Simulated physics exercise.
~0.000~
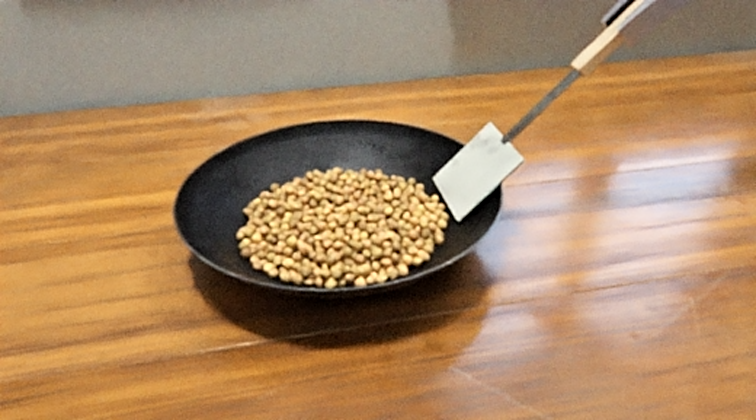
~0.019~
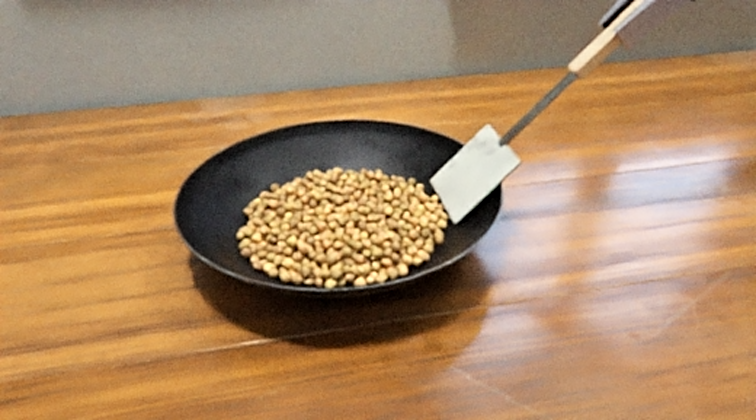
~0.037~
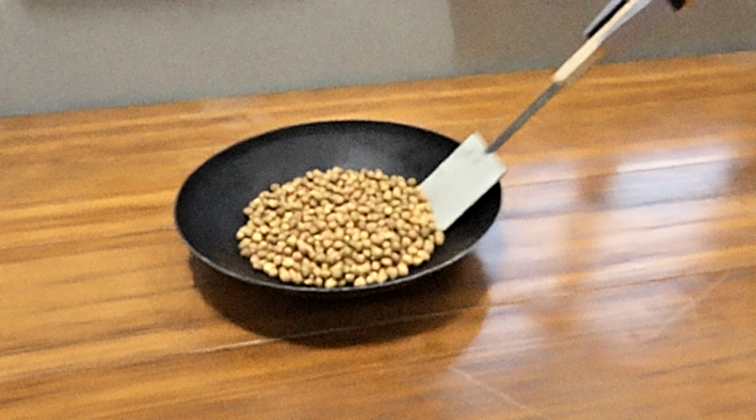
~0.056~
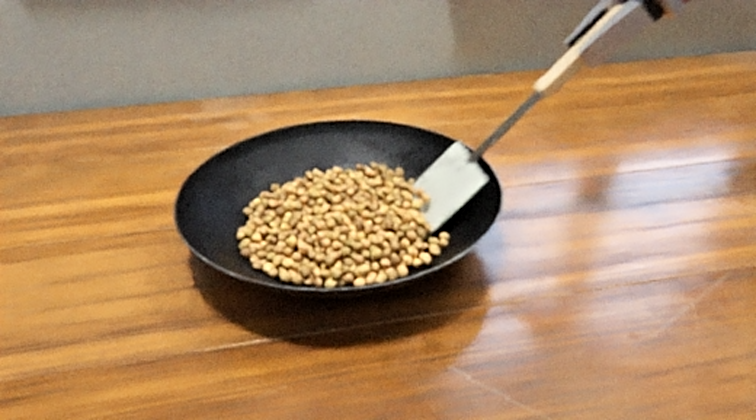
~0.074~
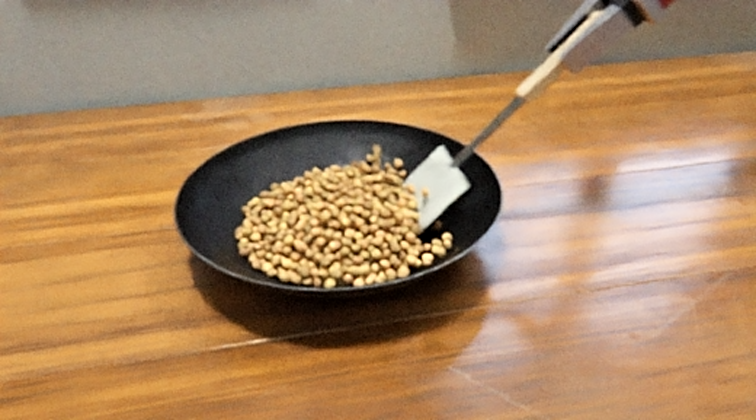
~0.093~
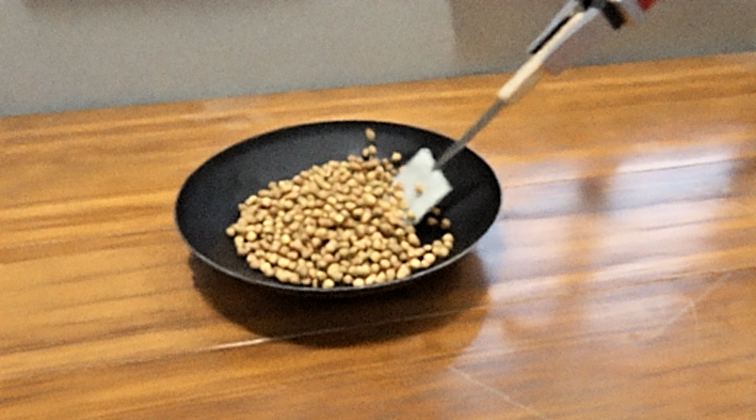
White spatula sliding leftward into dried chickpeas in a still black wok on a wooden table, heaping them up and scattering a few.
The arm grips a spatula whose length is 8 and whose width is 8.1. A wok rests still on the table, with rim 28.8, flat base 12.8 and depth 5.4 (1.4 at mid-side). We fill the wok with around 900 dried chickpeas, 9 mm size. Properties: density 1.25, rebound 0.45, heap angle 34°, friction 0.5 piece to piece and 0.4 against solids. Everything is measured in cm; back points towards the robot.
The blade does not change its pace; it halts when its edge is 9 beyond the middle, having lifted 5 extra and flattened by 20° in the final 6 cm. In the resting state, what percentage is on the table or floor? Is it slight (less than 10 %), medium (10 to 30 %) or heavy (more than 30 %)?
Medium.
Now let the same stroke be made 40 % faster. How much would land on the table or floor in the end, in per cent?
I'd say close to 20 per cent.
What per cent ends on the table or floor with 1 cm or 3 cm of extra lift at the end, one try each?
First try around 15 percent, second try around 20 percent.
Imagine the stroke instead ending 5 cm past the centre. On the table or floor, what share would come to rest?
Then the share is near 5 in a hundred.
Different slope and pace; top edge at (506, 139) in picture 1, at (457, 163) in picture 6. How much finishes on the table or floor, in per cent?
Near 10 in a hundred.
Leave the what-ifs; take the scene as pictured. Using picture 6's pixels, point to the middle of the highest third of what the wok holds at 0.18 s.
Near (281, 208).
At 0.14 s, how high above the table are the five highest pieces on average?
About 6 centimetres.
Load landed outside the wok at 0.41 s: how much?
Some 5 per cent of the load.
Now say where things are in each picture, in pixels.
The spatula top edge at (507, 140), sloping 45°; upper third of the load around (342, 215), from x 240 to 445, top at y 170; 900 in the wok, in the first picture.
The spatula top edge at (504, 142), sloping 45°; upper third of the load around (342, 215), from x 240 to 445, top at y 170, in the second picture.
The spatula top edge at (490, 151), sloping 45°; upper third of the load around (342, 215), from x 240 to 440, top at y 170, in the third picture.
The spatula top edge at (472, 160), sloping 45°; upper third of the load around (347, 212), from x 240 to 445, top at y 165, in the fourth picture.
The spatula top edge at (454, 165), sloping 45°; upper third of the load around (347, 211), from x 240 to 445, top at y 150, in the fifth picture.
The spatula top edge at (436, 168), sloping 45°; upper third of the load around (344, 209), from x 230 to 450, top at y 135; 900 in the wok, in the sixth picture.
After 0.14 s, sloping 45°, highest piece 9 above the table; 900 in the wok.
After 0.18 s, sloping 38°, highest piece 10 above the table; 900 in the wok.
After 0.41 s, sloping 25°, highest piece 9 above the table; 743 in the wok, 56 on the table or floor, 101 on the blade or in flight.
After 1.46 s, sloping 25°, highest piece 5 above the table; 743 in the wok, 157 on the table or floor.
In the end, 743 in the wok, 157 on the table or floor. That is 17 % on the table or floor.
